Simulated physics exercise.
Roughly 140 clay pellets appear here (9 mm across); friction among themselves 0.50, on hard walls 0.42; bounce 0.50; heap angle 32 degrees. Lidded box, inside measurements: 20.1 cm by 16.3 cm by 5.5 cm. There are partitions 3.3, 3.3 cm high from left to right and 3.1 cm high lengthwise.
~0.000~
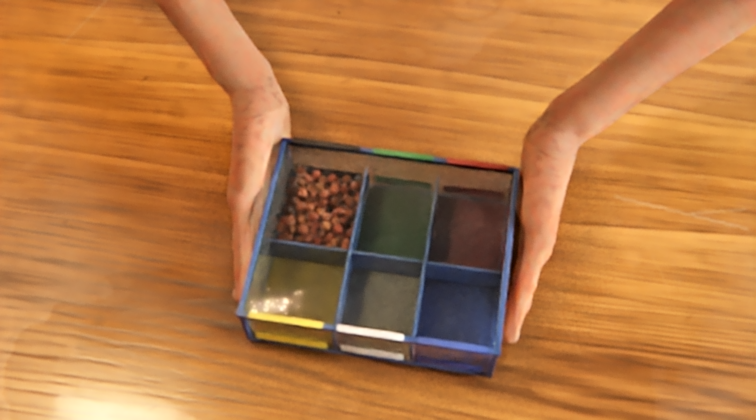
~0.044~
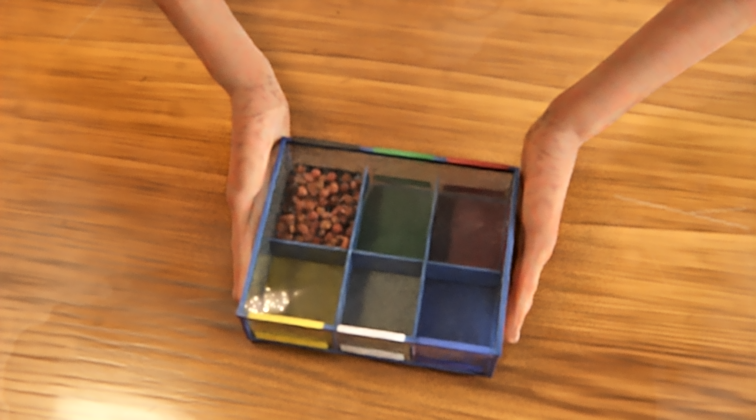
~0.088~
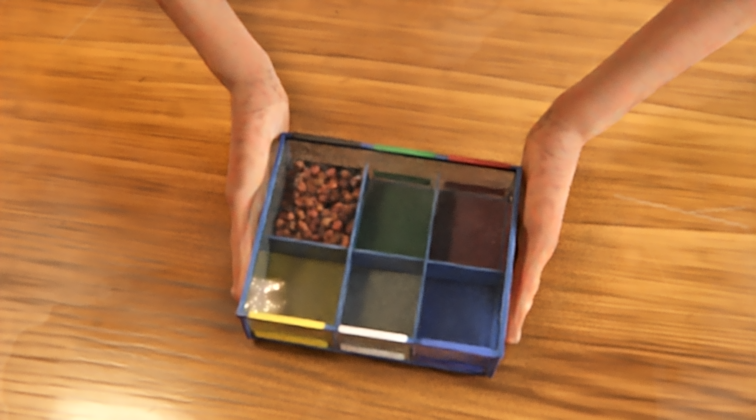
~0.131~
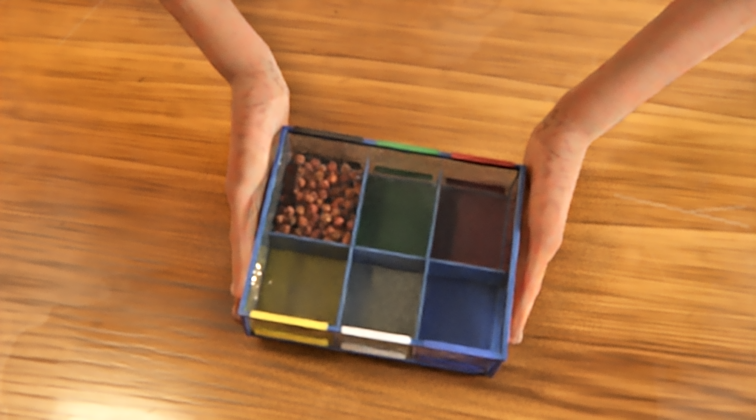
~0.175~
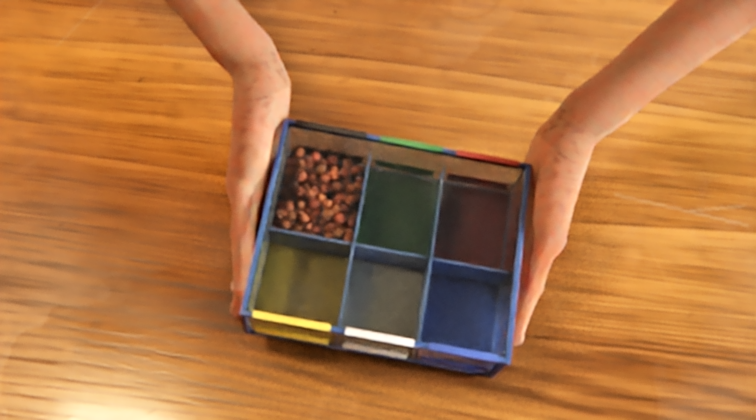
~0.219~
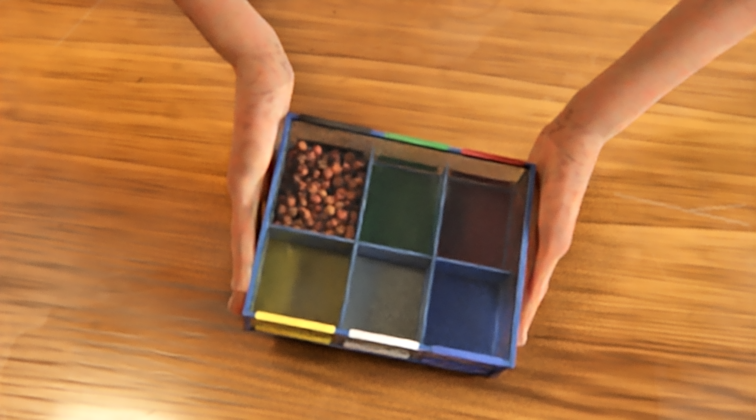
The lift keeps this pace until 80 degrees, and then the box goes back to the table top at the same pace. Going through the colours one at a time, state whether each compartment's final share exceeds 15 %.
Red: Does not exceed; blue: Exceeds; green: Does not exceed; yellow: Does not exceed; white: Exceeds; black: Exceeds.
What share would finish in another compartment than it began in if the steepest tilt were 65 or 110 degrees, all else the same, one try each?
Close to 20 in a hundred first, and 90 in a hundred second.
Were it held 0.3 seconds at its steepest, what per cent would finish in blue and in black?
Final amounts, blue 40% and black 50%.
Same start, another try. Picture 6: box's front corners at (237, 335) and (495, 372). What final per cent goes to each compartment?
Final shares: Red 0%, blue 0%, green 0%, yellow 40%, white 5%, black 55%.
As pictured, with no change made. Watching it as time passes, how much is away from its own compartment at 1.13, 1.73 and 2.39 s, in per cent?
Taking the three times in turn, it reads 15, 55 and 55.
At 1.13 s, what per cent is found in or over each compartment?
Red = 0, blue = 0, green = 5, yellow = 5, white = 5, black = 85 (per cent).
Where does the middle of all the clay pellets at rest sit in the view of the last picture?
When it all comes to rest, the middle is near (381, 297).
Then, at 1.13 s, tilt 80 degrees; green 5 %, yellow 5 %, white 5 %, black 85 %.
Then, at 1.73 s, tilt 36 degrees; blue 30 %, white 25 %, black 45 %.
After 2.39 s, tilt 0 degrees; blue 30 %, white 25 %, black 45 %.
At rest (2.8 s), red 0 %, blue 30 %, green 0 %, yellow 0 %, white 25 %, black 45 %.
